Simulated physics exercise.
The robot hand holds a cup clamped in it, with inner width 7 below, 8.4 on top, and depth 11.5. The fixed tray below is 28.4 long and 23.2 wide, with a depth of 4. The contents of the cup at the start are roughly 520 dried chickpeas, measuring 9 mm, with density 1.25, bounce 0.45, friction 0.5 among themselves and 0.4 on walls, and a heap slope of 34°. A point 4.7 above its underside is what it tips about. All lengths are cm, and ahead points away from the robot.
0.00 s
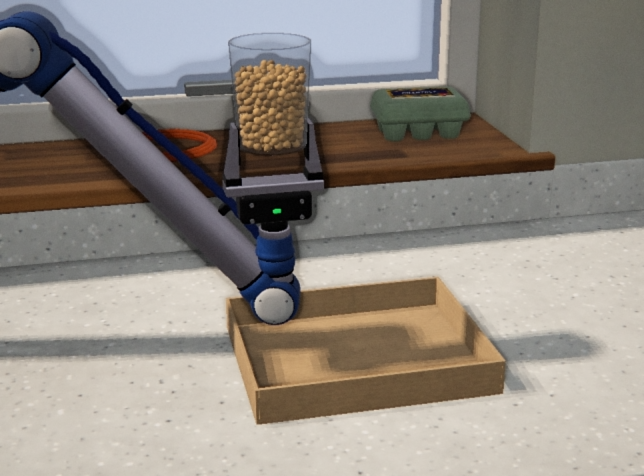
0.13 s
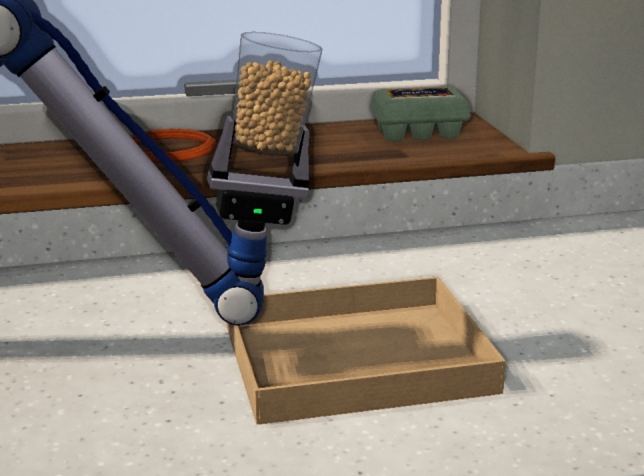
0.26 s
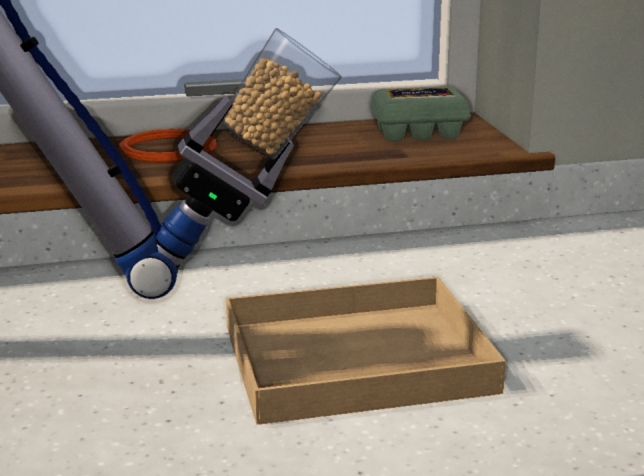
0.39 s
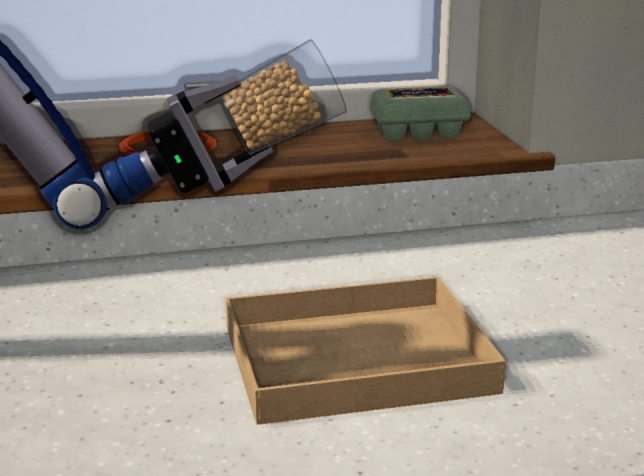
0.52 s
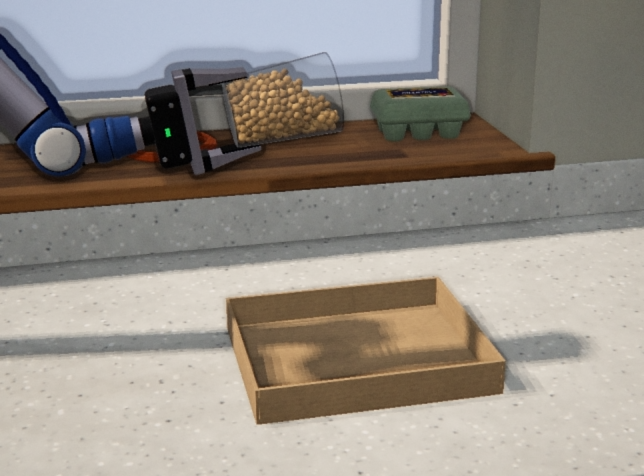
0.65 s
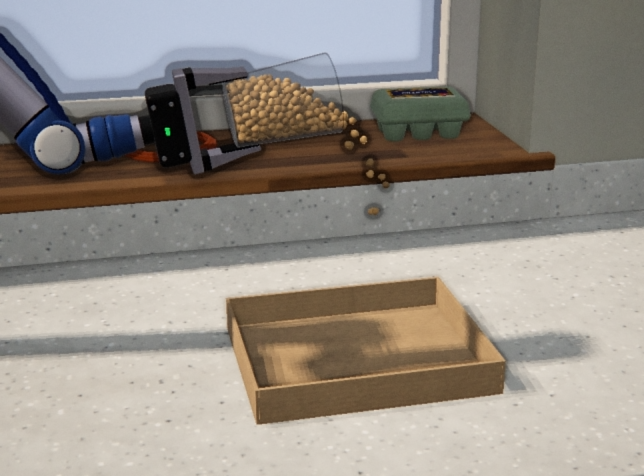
A pale speckled counter beneath a window with a wooden ledge is seen from slightly above by a still camera. A blue and grey robot arm at left grips a clear cup of tan chickpeas above an open cardboard tray, with an orange ring and a green egg carton on the ledge. The arm draws left, tilting the cup rightward until nearly level, and a few chickpeas tumble from its rim.
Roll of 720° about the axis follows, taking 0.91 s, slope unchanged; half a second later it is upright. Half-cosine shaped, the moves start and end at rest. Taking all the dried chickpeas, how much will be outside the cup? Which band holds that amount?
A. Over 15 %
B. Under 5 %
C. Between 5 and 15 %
Over 15 %.
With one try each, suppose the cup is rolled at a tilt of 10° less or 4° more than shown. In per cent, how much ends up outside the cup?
Roughly 5 % on the first try and 45 % on the second.
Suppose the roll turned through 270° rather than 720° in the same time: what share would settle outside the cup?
Then about 30 percent.
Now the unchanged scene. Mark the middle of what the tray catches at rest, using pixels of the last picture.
Centre: Close to (409, 340).
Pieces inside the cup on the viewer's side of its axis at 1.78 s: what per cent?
Roughly 40 per cent.
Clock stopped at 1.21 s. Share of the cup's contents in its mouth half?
Mouth-half share: Approx. 35 %.
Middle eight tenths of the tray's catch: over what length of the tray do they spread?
18 cm, roughly.
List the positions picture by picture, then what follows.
In the first picture, the cup middle at (271, 96), upright; upper third of the load around (271, 82), from x 240 to 305, top at y 65; 524 in the cup.
In the second picture, the cup middle at (273, 96), tipped 11°; upper third of the load around (272, 83), from x 240 to 310, top at y 65.
In the third picture, the cup middle at (277, 97), tipped 37°; upper third of the load around (275, 86), from x 230 to 320, top at y 60.
In the fourth picture, the cup middle at (280, 101), tipped 66°; upper third of the load around (275, 88), from x 225 to 320, top at y 65.
In the fifth picture, the cup middle at (281, 103), tipped 81°; upper third of the load around (266, 91), from x 230 to 335, top at y 75.
In the sixth picture, the cup middle at (281, 103), tipped 82°; upper third of the load around (263, 94), from x 230 to 385, top at y 80; 514 in the cup, 10 in flight or on a rim.
After 1.21 s, tipped 82°, highest piece 37 above the table; 426 in the cup, 56 in the tray, 42 in flight or on a rim.
After 1.78 s, tipped 49°, highest piece 36 above the table; 359 in the cup, 153 in the tray, 4 on the table or floor, 8 in flight or on a rim.
After 2.26 s, upright, highest piece 37 above the table; 358 in the cup, 161 in the tray, 5 on the table or floor.
After 2.96 s, upright, highest piece 37 above the table; 358 in the cup, 161 in the tray, 5 on the table or floor.
In the end, 358 in the cup, 161 in the tray, 5 on the table or floor. That is 32 % outside the cup.
